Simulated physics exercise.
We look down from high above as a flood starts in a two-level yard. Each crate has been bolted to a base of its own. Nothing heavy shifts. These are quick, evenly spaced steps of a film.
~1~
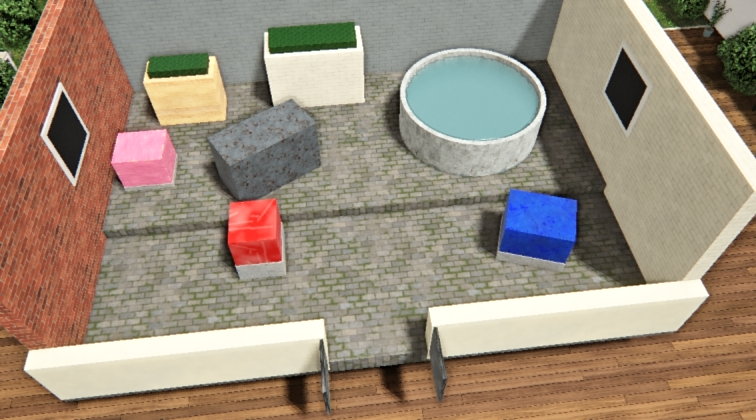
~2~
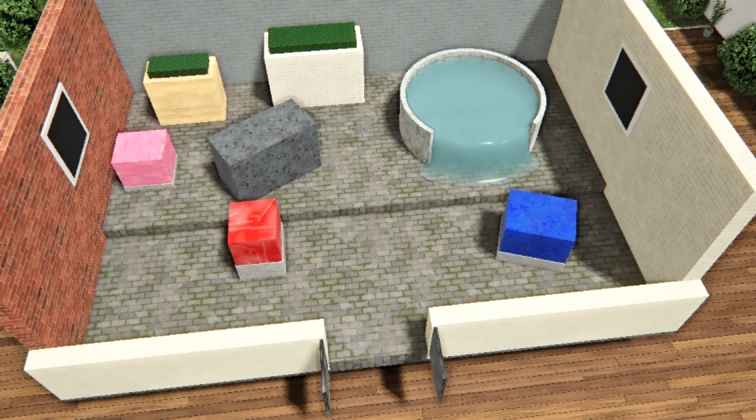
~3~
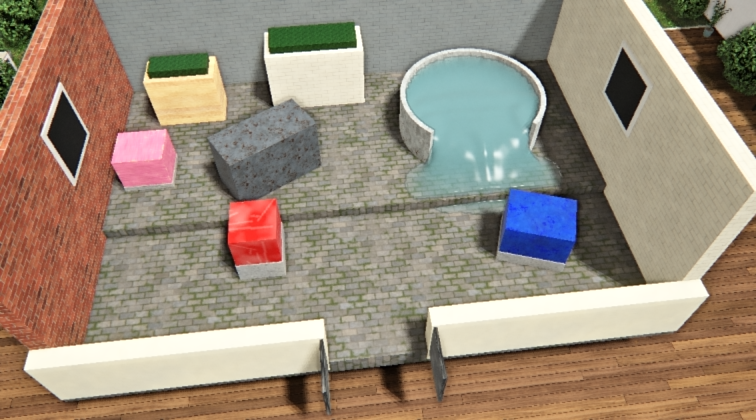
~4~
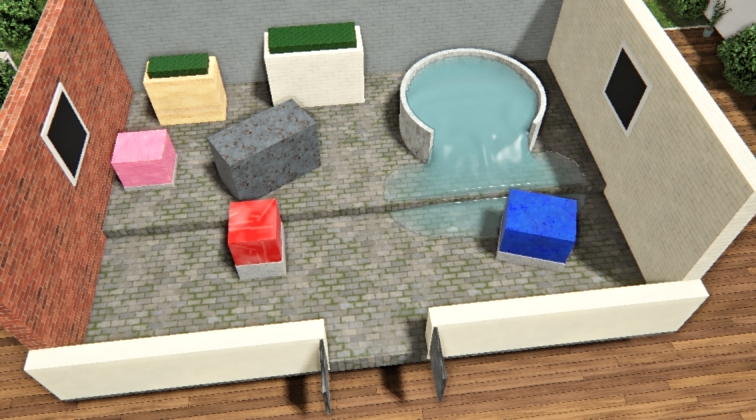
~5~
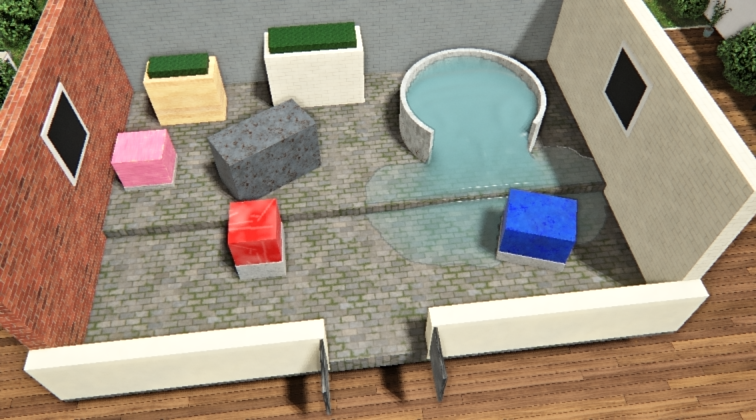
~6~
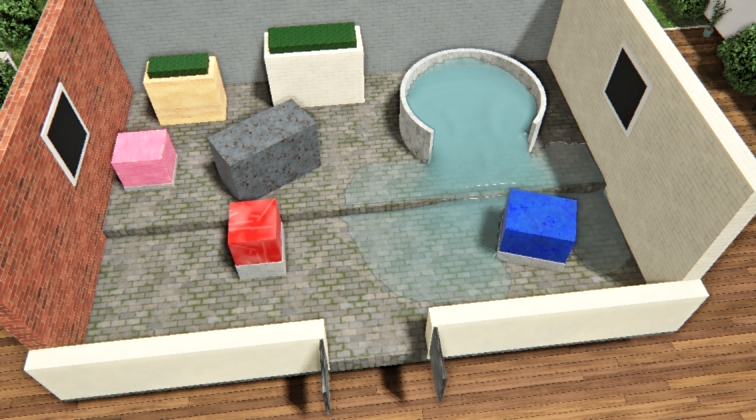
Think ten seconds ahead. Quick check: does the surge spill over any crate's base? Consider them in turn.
Result: Blue crate wet, red crate dry, pink crate dry.
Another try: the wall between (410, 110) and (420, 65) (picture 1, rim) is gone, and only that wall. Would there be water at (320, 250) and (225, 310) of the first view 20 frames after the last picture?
As listed: Awash, free of water.
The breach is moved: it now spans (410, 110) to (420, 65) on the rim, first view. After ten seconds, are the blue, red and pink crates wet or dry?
Crate by crate: Blue - left alone; red - left alone; pink - hit.
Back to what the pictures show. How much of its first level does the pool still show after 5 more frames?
54 % or so.
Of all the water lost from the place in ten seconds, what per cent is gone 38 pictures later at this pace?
Share gone by then: About 75 %.
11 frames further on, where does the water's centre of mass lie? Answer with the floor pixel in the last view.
I'd put my finger on (481, 196).
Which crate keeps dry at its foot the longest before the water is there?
The pink-painted one.
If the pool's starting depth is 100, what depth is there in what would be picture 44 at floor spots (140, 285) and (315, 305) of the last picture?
Around 20 % at the first and 8 % at the second.
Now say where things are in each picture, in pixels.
The first picture shows the pool at (472, 97) is whole and still.
In the second picture, water pours out at (484, 165) and has run to (423, 167).
In the third picture, water pours out at (483, 165) and has run to (413, 191).
In the fourth picture, the front is at (579, 203), out from the gap at (483, 167).
In the fifth picture, water pours out at (483, 167) and has run to (600, 217).
In the sixth picture, the front is at (626, 248), out from the gap at (483, 167).
A moment on, water covers 30 % of the floor; the blue crate water round its plinth, the red crate water round its plinth, the pink crate not reached.
Next, water covers 35 % of the floor; the blue crate water round its plinth, the red crate water round its plinth, the pink crate not reached.
Then, water covers 50 % of the floor; the blue crate water round its plinth, the red crate water round its plinth, the pink crate not reached.
Later, water covers 55 % of the floor; the blue crate water round its plinth, the red crate water round its plinth, the pink crate water round its plinth.
In the end, water covers 55 % of the floor; the blue crate was topped, the red crate stayed above the water, the pink crate stayed above the water.
